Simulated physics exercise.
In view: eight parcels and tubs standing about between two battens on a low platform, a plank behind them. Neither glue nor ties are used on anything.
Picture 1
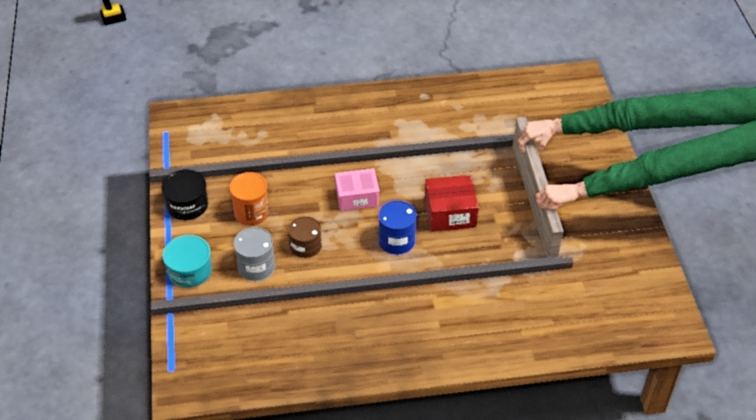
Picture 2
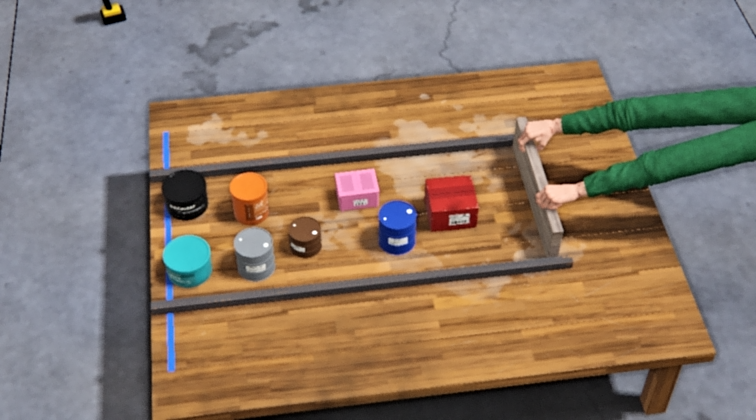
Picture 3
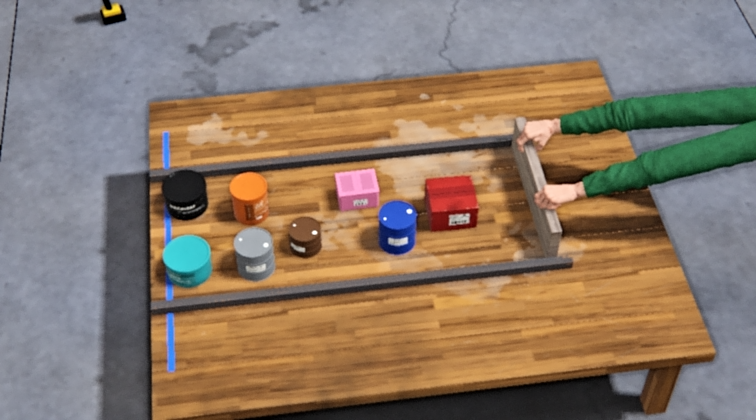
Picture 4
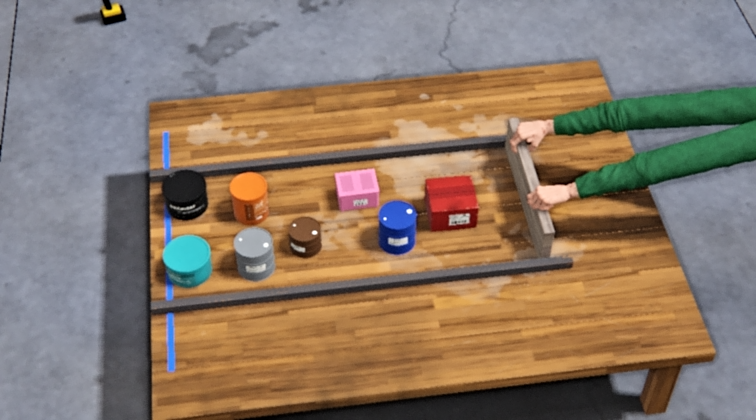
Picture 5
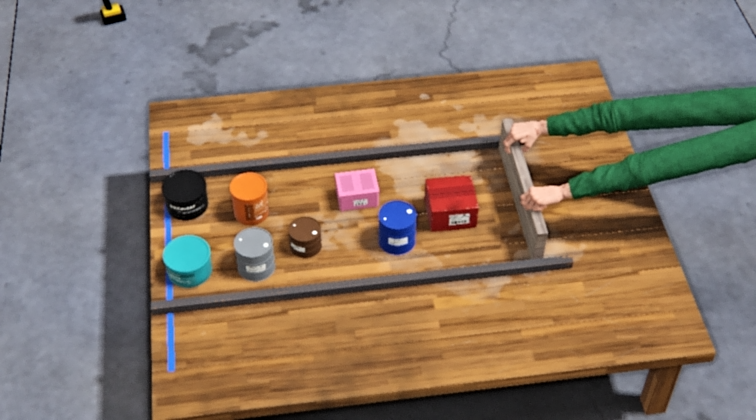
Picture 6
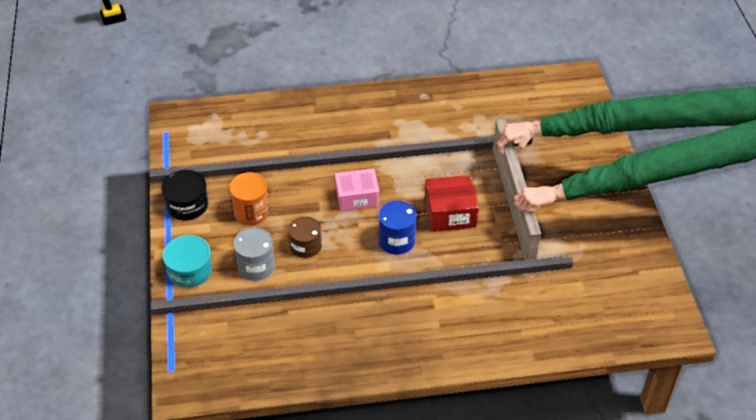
Two green-sleeved hands held a plank upright across two dark battens on a wooden platform, then slowly slid it a short way left toward the red box, while the colourful tubs and parcels stayed still.
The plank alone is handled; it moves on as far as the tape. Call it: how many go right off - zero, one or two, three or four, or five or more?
Five or more go off.
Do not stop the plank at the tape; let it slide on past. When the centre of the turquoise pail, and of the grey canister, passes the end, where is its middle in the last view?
Near (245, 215) in the first case, near (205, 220) in the other.
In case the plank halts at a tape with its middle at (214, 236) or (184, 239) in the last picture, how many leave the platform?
Counts per try: 2; 5.
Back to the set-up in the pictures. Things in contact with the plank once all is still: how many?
The answer is 1.
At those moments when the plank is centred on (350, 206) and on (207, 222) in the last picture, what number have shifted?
First 4, then 8.
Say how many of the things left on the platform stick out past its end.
The total comes out at 1.
Soon after, none off yet; turquoise pail at rest near (188, 262); black pail at rest near (186, 195); grey canister at rest near (255, 255).
In the end, the number that fall off is five or more; gone, red box, blue canister, brown canister, orange pail, grey canister, black pail and turquoise pail.
